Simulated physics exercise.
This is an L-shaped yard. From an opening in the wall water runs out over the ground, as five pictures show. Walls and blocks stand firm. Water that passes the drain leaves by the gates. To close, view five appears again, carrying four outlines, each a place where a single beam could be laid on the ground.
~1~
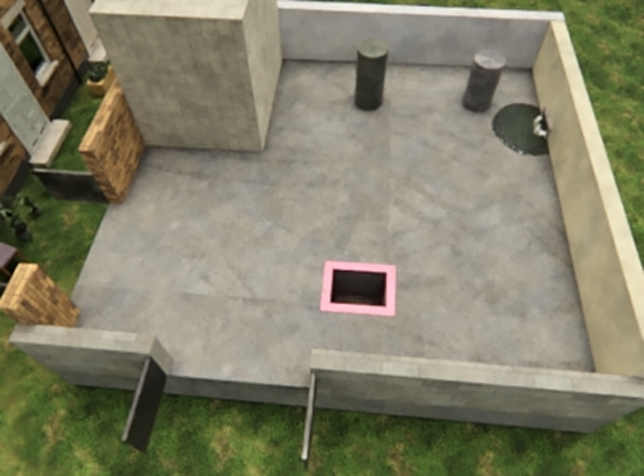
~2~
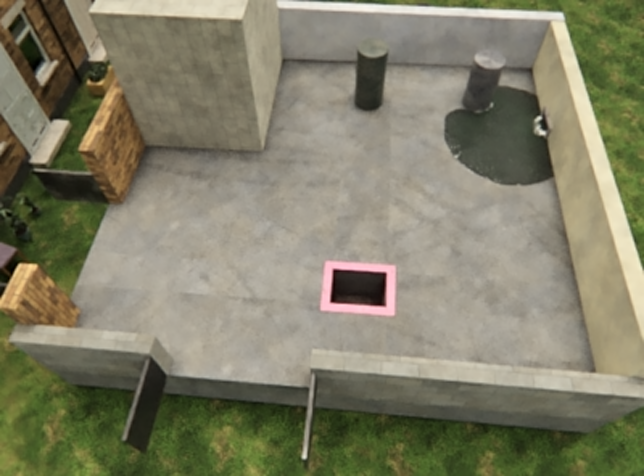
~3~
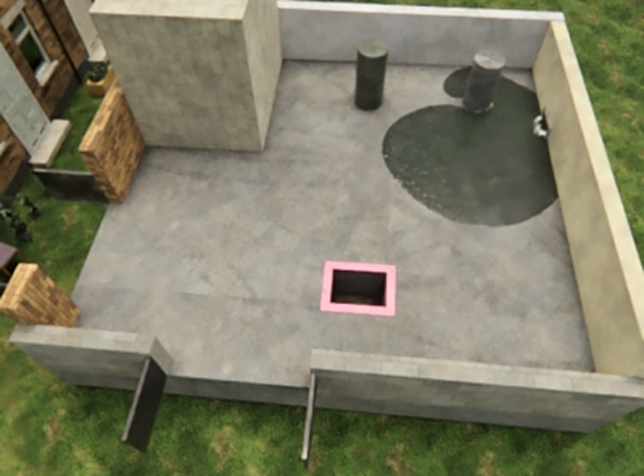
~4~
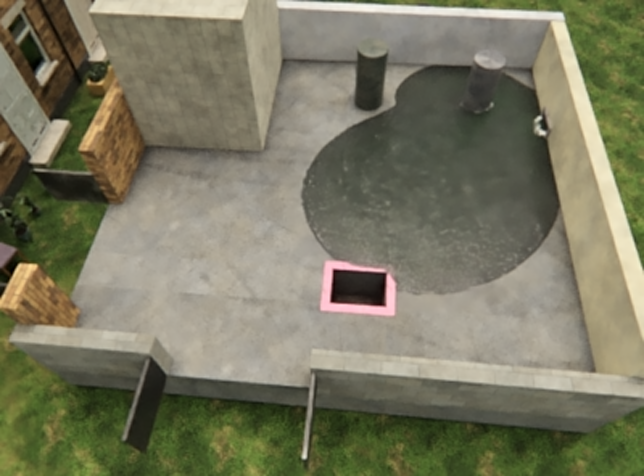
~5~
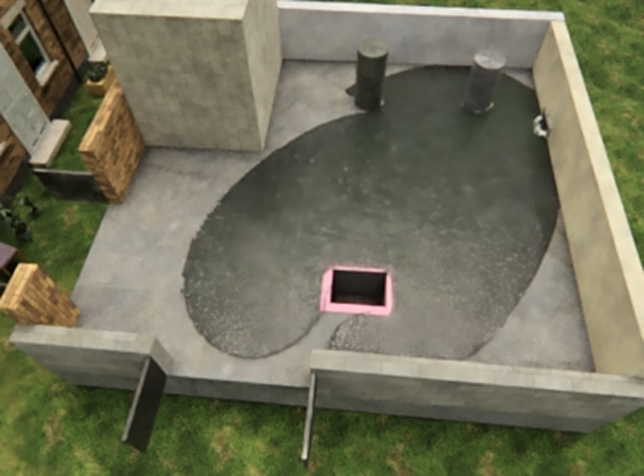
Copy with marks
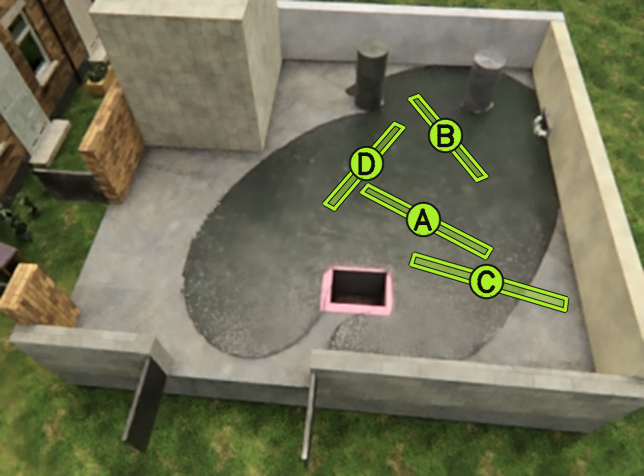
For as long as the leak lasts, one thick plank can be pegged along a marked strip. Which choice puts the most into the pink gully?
D works best here.
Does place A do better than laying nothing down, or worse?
Place A is worse.
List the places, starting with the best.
Best to worst: D, C, B, A.
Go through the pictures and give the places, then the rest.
In the first picture, outfall at (547, 123); pink gully at (359, 288); open gate at (103, 253); open gate at (242, 365); 2 % of the ground under water, visible out to (503, 137); pink gully still dry.
In the second picture, 8 % of the ground under water, visible out to (459, 154); pink gully still dry.
In the third picture, 18 % of the ground under water, visible out to (395, 168); pink gully still dry.
In the fourth picture, 36 % of the ground under water, visible out to (317, 225); pink gully still dry.
In the fifth picture, 57 % of the ground under water, visible out to (208, 316); pink gully taking water.
In lime, A from (364, 188) to (488, 253); B from (414, 97) to (481, 178); C from (412, 259) to (565, 304); D from (329, 206) to (398, 125).
With A, next to none of the stream goes into the pink gully, about 100 % out by the gates.
With B, about 12 % of the stream goes into the pink gully, about 87 % out by the gates.
With C, about 28 % of the stream goes into the pink gully, about 72 % out by the gates.
With D, about 40 % of the stream goes into the pink gully, about 60 % out by the gates.
